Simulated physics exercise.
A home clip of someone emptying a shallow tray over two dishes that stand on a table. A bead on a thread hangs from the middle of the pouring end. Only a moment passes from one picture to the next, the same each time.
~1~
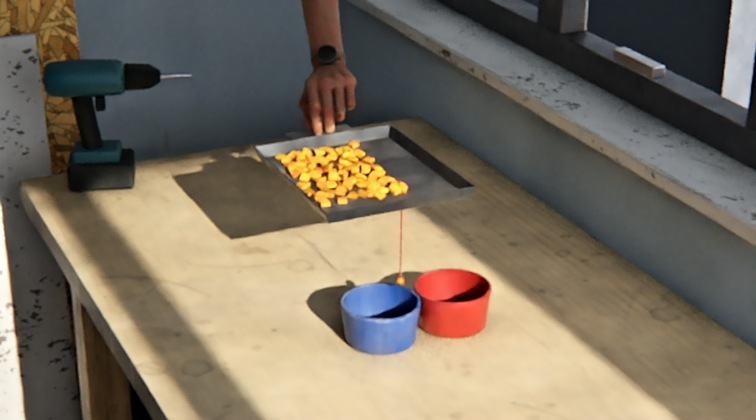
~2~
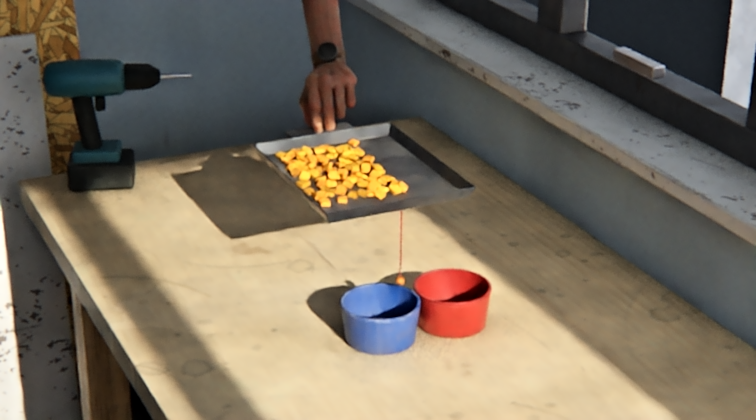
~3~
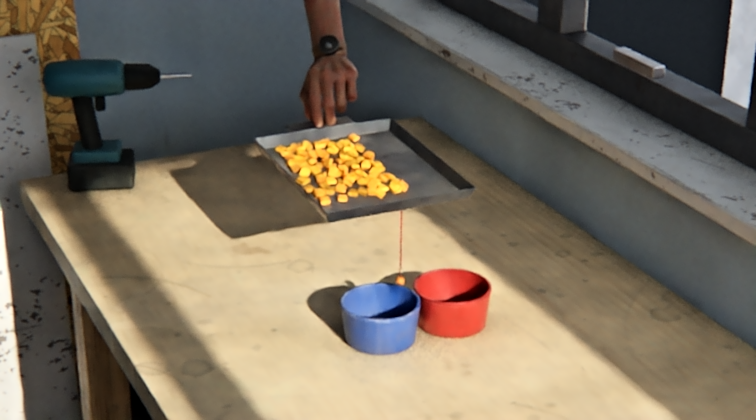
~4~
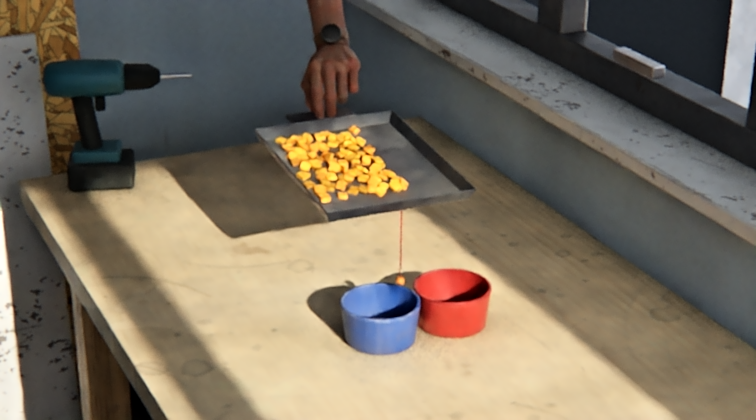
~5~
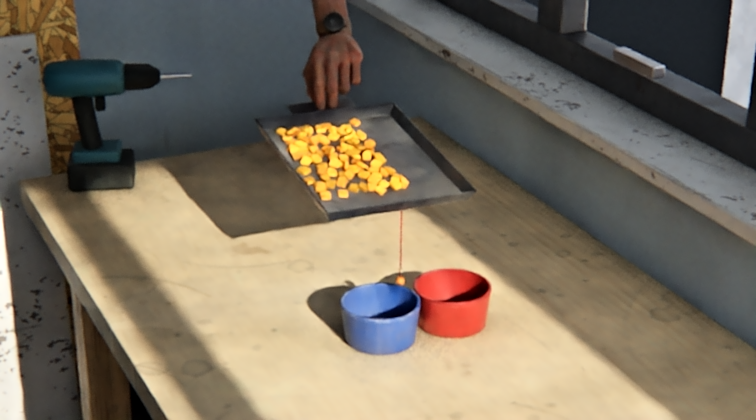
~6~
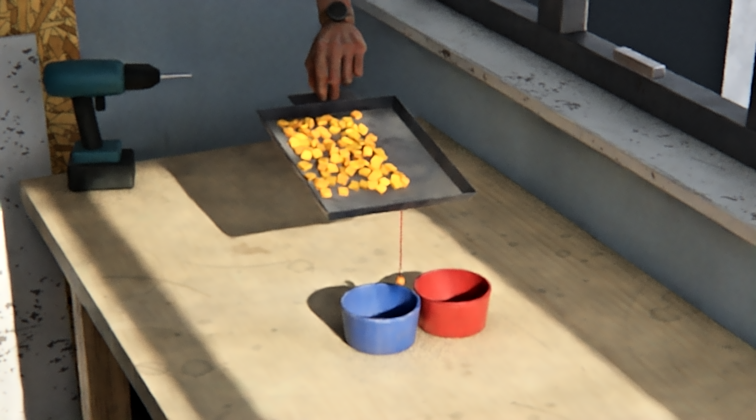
A hand slowly raised the back of a gray tray of small orange crackers, tilting it a little toward a blue dish and a red dish, while the crackers barely shifted.
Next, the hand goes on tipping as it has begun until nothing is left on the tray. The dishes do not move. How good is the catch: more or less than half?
Caught overall: More than half.
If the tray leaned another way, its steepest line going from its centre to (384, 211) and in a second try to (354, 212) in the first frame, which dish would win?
The first try: The left one. The second: The dish on the left.
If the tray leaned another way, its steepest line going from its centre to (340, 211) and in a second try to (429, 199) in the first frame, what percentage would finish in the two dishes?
In turn 20 and 80 in a hundred.
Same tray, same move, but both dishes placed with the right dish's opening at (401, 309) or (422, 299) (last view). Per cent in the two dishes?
Near 50 % and 60 %.
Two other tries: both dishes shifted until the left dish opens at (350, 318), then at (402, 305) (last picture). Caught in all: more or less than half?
In turn: Above a half; above a half.
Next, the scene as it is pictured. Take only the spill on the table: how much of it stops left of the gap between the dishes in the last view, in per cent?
Near 30 %.
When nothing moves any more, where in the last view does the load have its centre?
Close to (449, 325).
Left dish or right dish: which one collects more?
The winner is the right one.
Shortly afterwards, tray tipped steeply; all but a few on the tray; only a few in the air.
Next, tray tipped right over; near two thirds on the tray; only a few in the left dish; a little in the right dish; only a few outside both; near a quarter in the air.
Some moments later, tray tipped past a quarter turn; near a quarter in the left dish; near half in the right dish; near a quarter outside both.
In the end, tray tipped past a quarter turn; near a quarter in the left dish; near half in the right dish; near a quarter outside both.
